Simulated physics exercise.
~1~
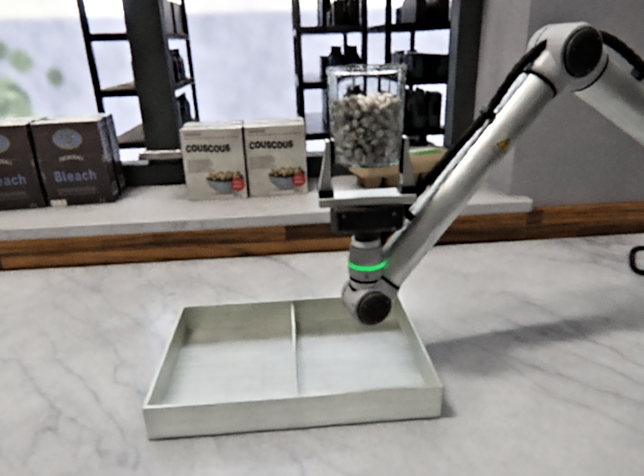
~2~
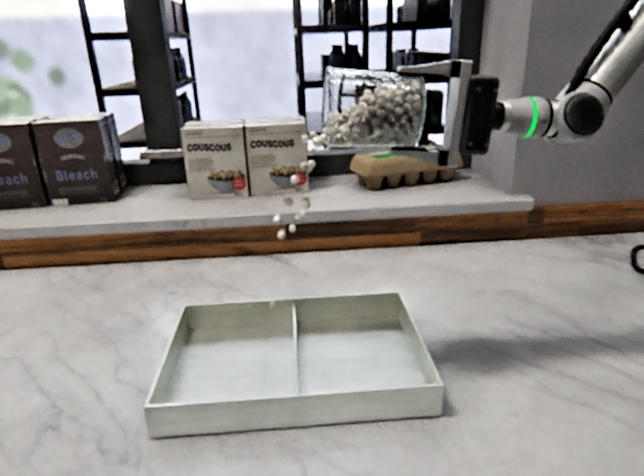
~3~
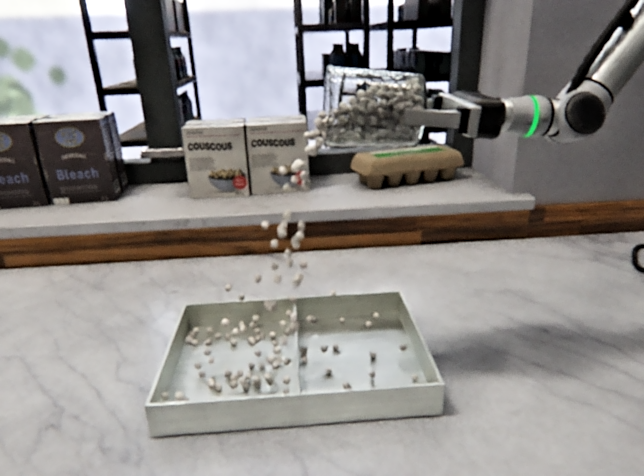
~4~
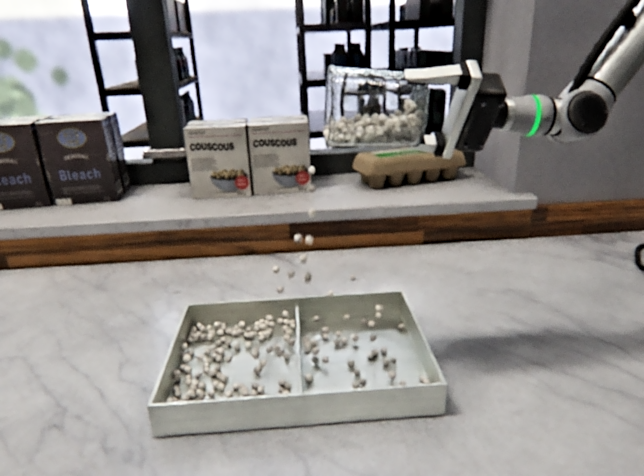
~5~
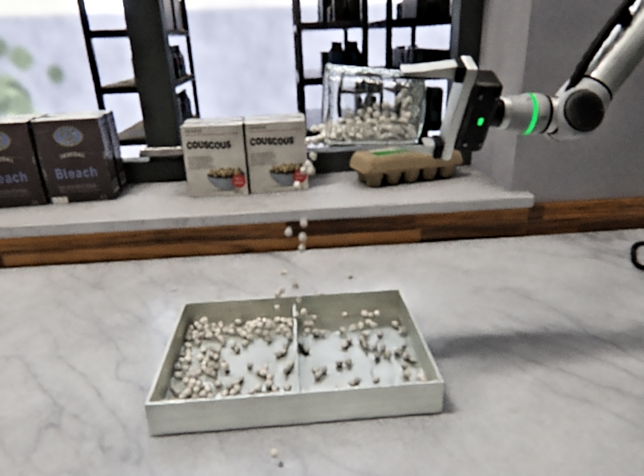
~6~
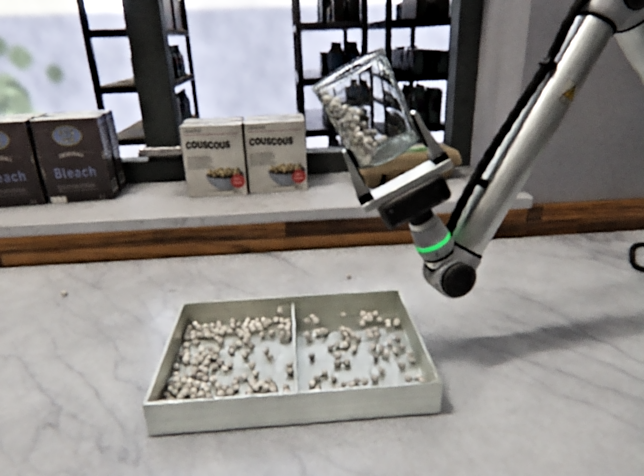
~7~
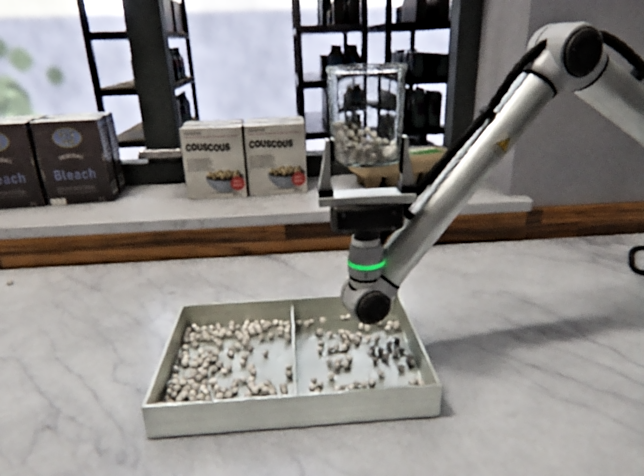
A silvery robot arm with a glowing green ring holds a clear beaker of pale beads upright above a marbled counter, seen from the front with a slightly swaying view. A shallow, pale tray with a cross wall sits below, while dark bleach boxes, couscous boxes and an egg carton line the ledge behind. The arm swings right and lays the beaker on its side, so beads spill leftward and scatter into the tray. They gather more thickly in the left part than the right. Finally the arm turns the beaker upright again, with some beads still inside.
